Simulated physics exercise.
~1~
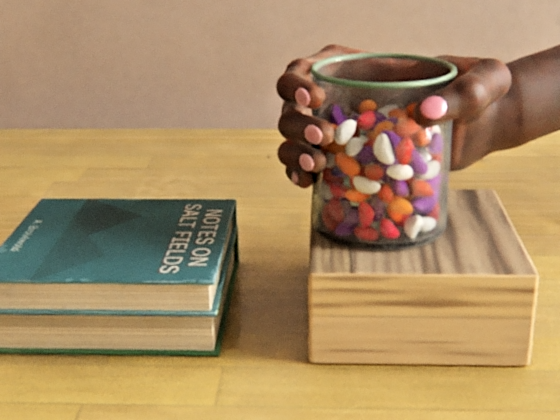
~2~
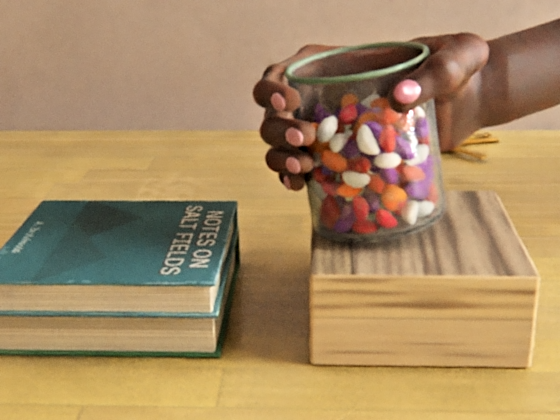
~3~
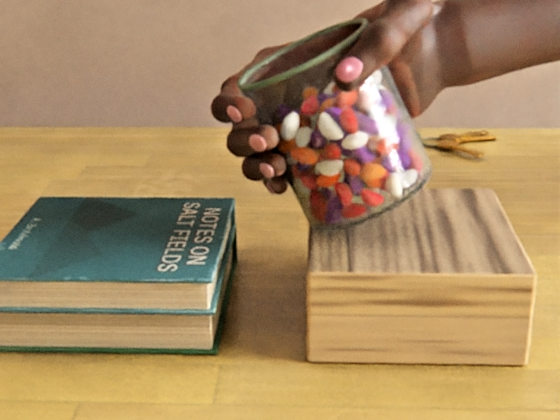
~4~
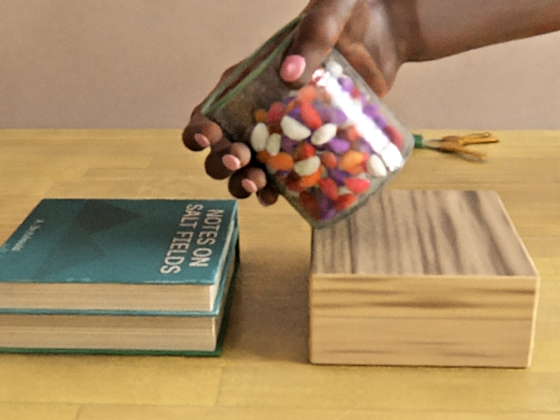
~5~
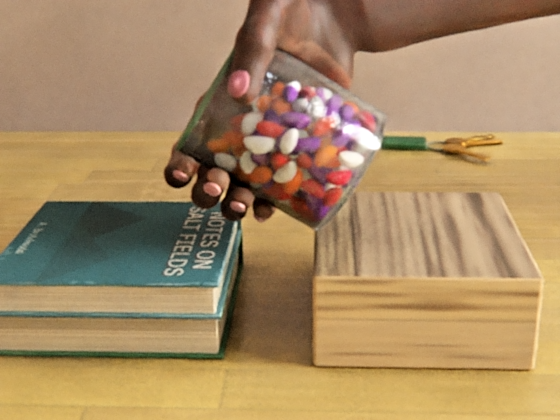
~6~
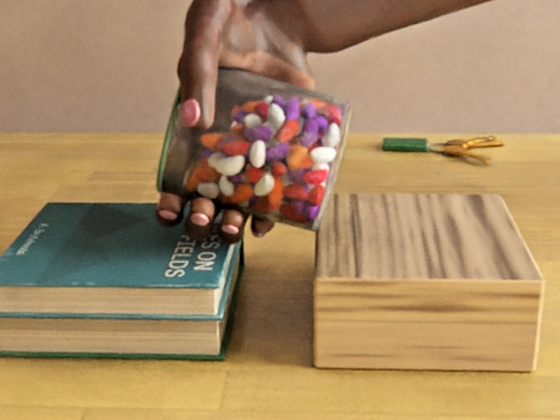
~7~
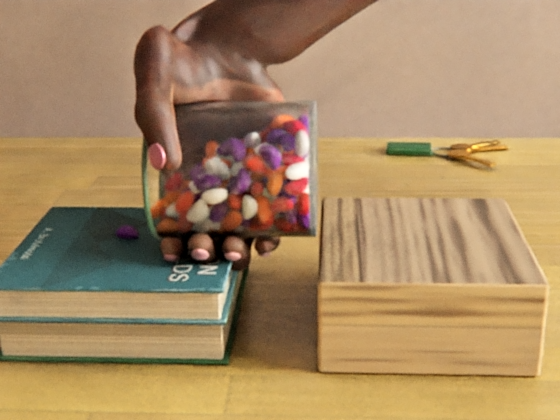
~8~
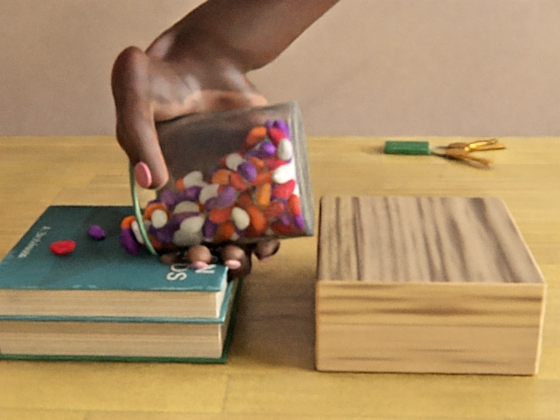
A hand with pink nails lifted a clear glass of colorful jelly beans off a wooden block, tipped it leftward onto its side and lowered it onto two stacked books, where a few jelly beans spilled onto the cover while most stayed inside.
